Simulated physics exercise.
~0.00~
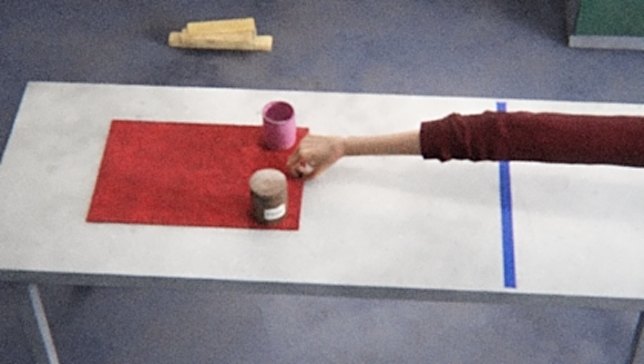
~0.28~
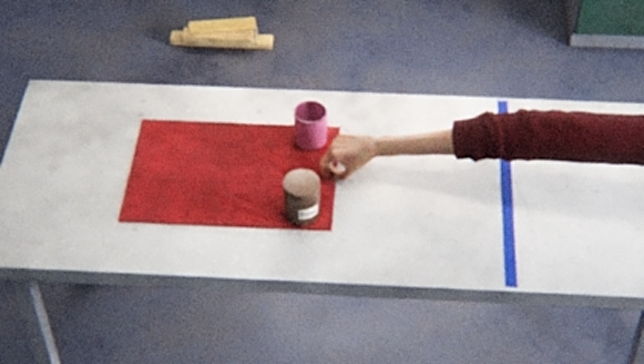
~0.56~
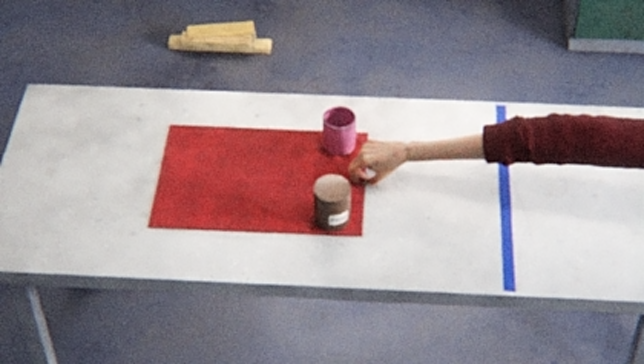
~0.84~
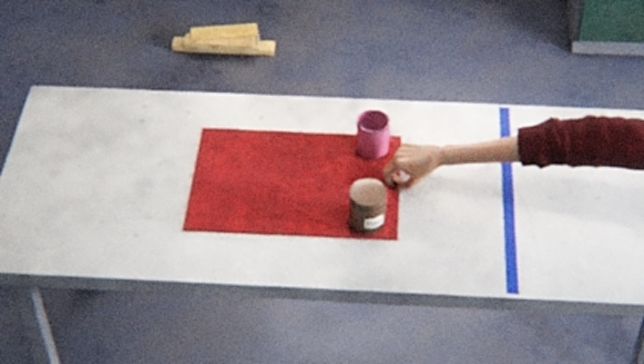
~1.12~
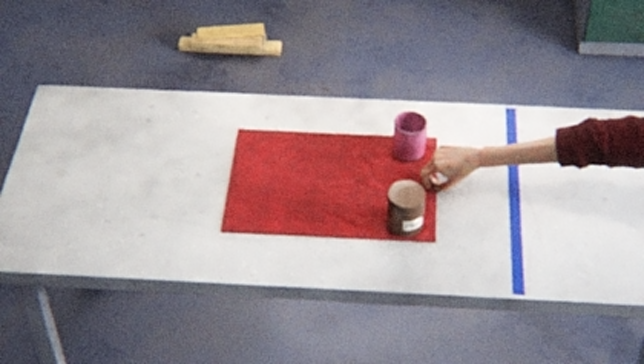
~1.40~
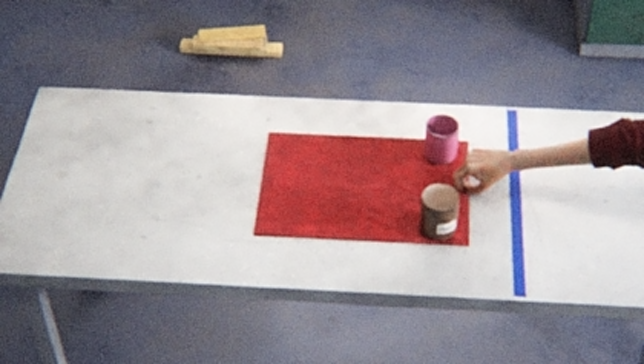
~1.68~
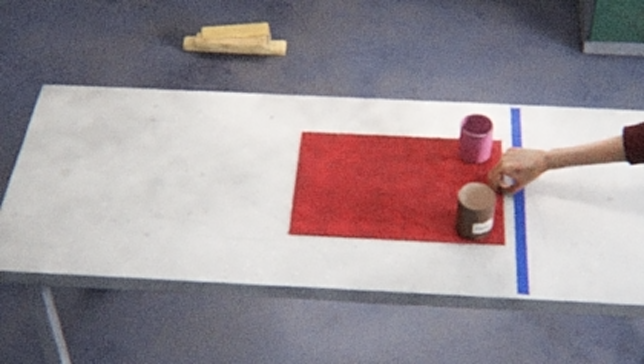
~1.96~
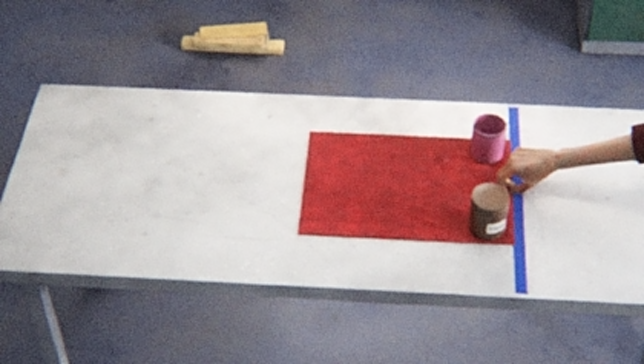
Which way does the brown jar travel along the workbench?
The brown jar moves to the right, riding upright on the red cloth as the hand pulls it.
